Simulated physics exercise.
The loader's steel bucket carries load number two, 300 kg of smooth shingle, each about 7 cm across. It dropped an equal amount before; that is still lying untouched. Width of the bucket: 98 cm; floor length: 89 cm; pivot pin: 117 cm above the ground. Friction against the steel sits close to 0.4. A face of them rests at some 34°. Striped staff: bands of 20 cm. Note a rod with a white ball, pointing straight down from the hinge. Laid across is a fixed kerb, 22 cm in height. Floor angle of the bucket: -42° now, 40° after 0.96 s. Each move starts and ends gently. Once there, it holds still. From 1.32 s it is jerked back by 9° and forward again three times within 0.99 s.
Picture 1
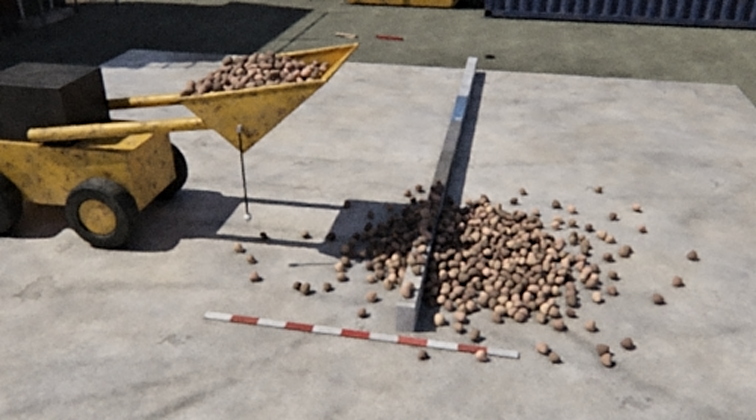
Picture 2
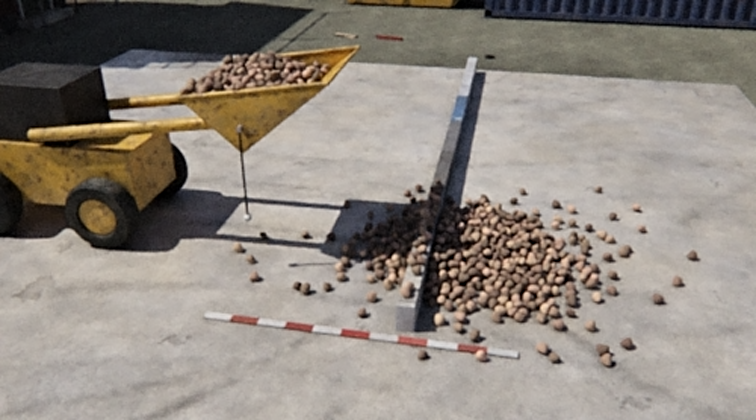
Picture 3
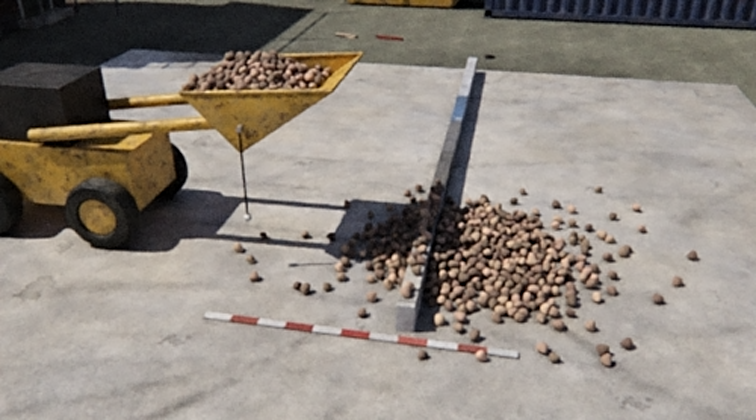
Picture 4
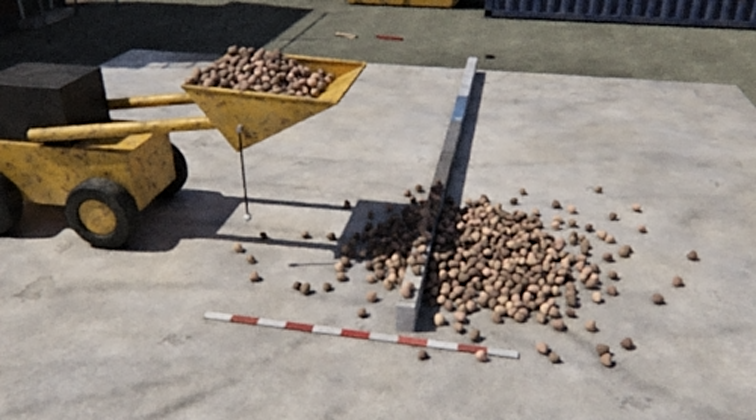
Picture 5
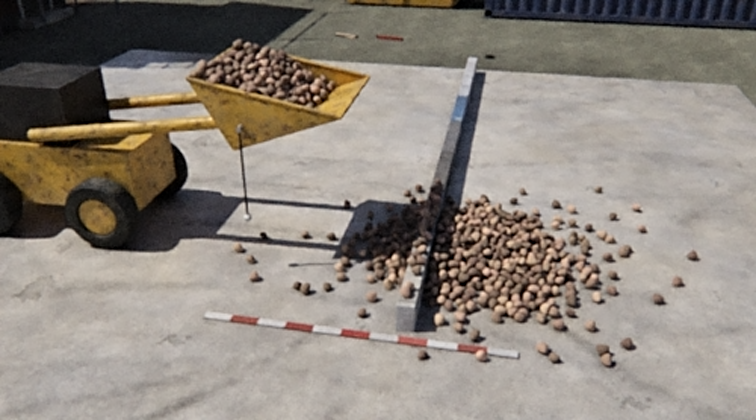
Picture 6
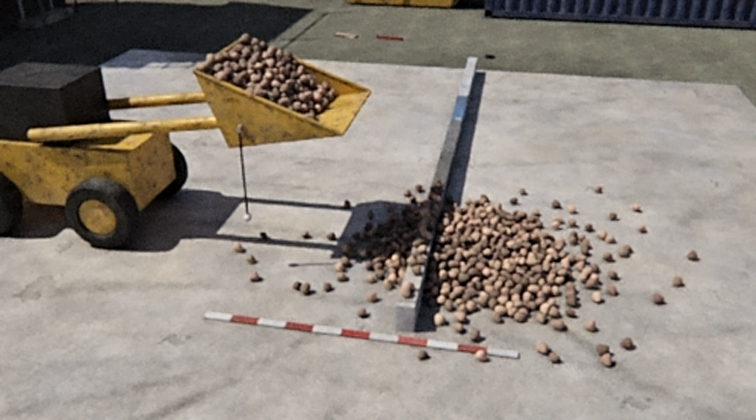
On a sunlit concrete yard, a yellow loader's raised bucket of rounded stones rotates forward, its lip lowering on the right as its back edge rises, while an earlier heap lies motionless across a kerb beside a red-and-white staff.
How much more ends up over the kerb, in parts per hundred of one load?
Close to 2 parts in a hundred.
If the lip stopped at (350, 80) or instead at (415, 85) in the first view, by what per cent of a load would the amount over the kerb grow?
Around 10 percent, then around 80 percent.
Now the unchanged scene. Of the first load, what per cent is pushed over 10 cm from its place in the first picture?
Roughly 5 % of them.
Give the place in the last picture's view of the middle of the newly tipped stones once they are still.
They settle centred around (383, 234).
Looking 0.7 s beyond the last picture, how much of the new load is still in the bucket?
Around 60 per cent of the load is still inside.
Then, 0.3 s after the last picture the floor is at 27°; in per cent of one load, 100 in the bucket, 22 on this side of the kerb, 78 over the kerb; the foremost stones are at (645, 246).
Then, 0.7 s after the last picture the floor is at 40°; in per cent of one load, 60 in the bucket, 62 on this side of the kerb, 78 over the kerb; the foremost stones are at (645, 246).
Then, 2.4 s after the last picture the floor is at 40°; in per cent of one load, 0 in the bucket, 119 on this side of the kerb, 81 over the kerb; the foremost stones are at (645, 246).
Then, 4.8 s after the last picture the floor is at 40°; in per cent of one load, 0 in the bucket, 119 on this side of the kerb, 81 over the kerb; the foremost stones are at (645, 246). Net gain over the kerb, 2.
